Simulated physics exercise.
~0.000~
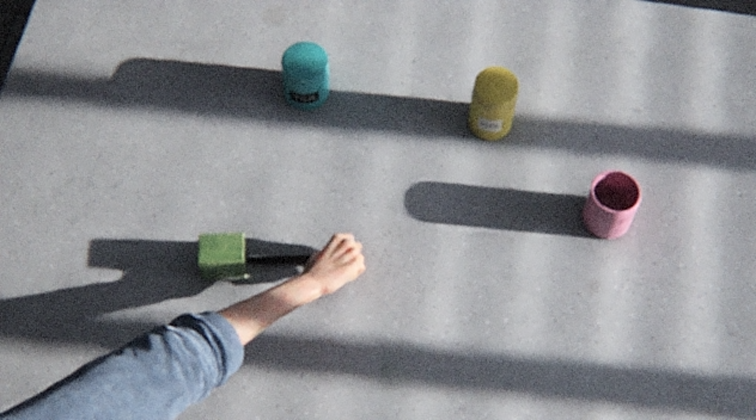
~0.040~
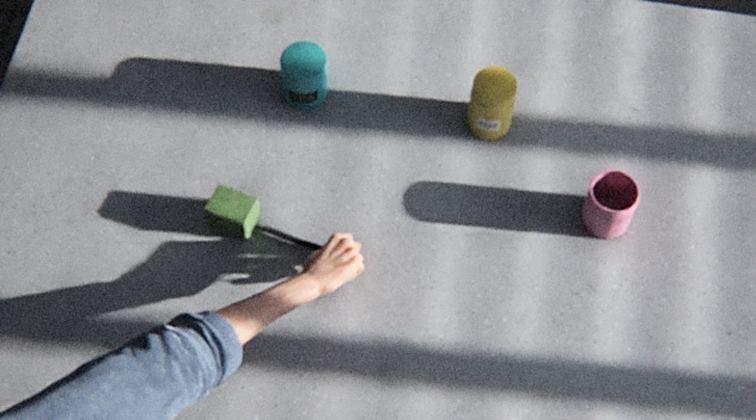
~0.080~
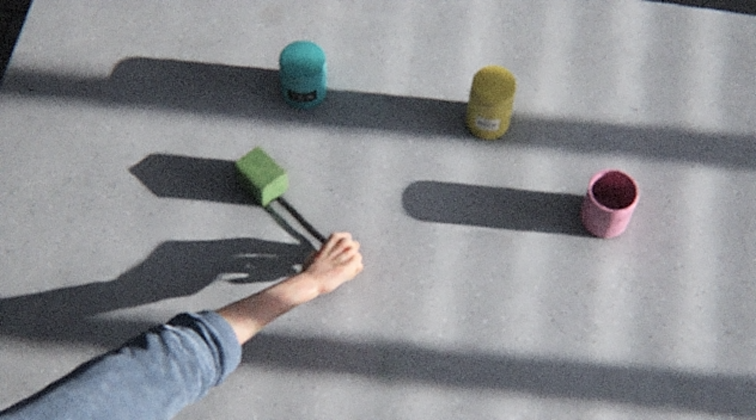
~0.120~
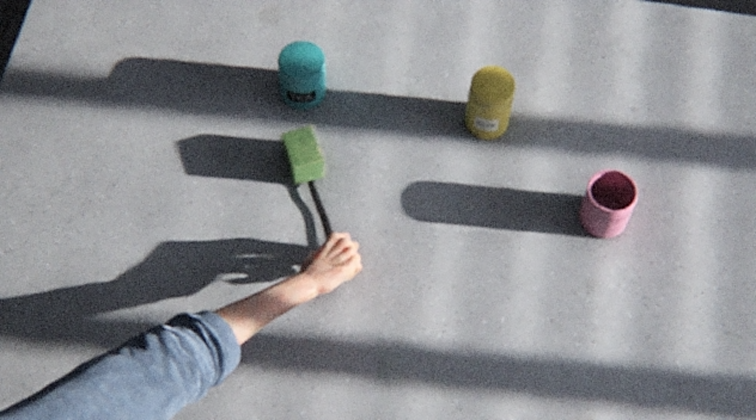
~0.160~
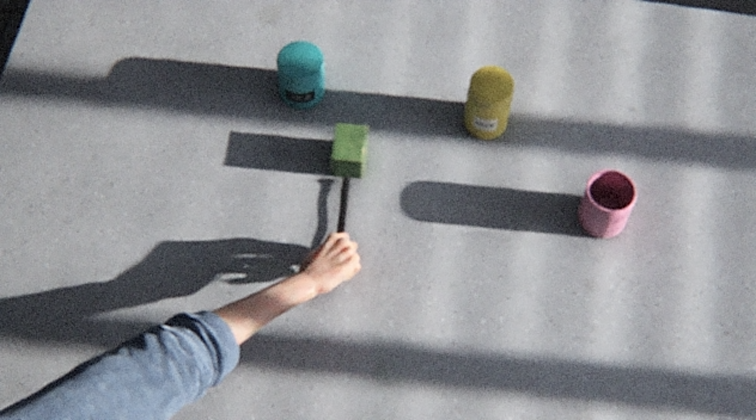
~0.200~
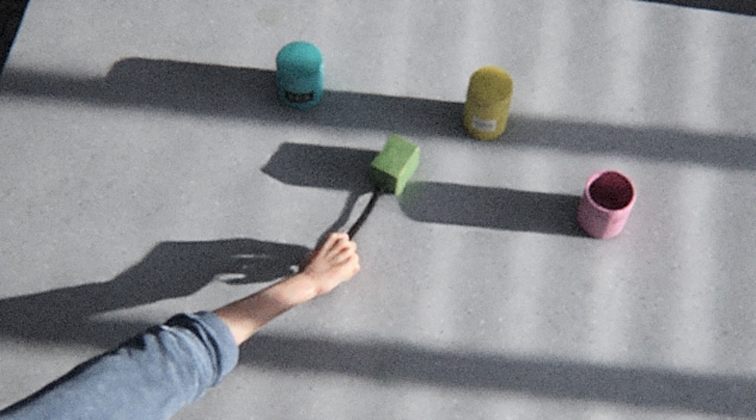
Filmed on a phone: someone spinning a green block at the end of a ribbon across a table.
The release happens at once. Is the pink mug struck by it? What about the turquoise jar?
The pink mug is not struck; the turquoise jar is not struck.
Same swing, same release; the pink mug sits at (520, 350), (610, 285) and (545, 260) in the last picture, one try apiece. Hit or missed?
In case one it is avoided, in case two it takes a blow, and in case three it takes a blow.
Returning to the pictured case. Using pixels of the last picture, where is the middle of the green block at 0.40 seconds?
Approx. location: (568, 287).
After 0.28 s, block near (470, 217).
After 0.40 s, block near (568, 287).
At rest, block near (731, 404). The pink mug stays untouched and the turquoise jar remains clear.
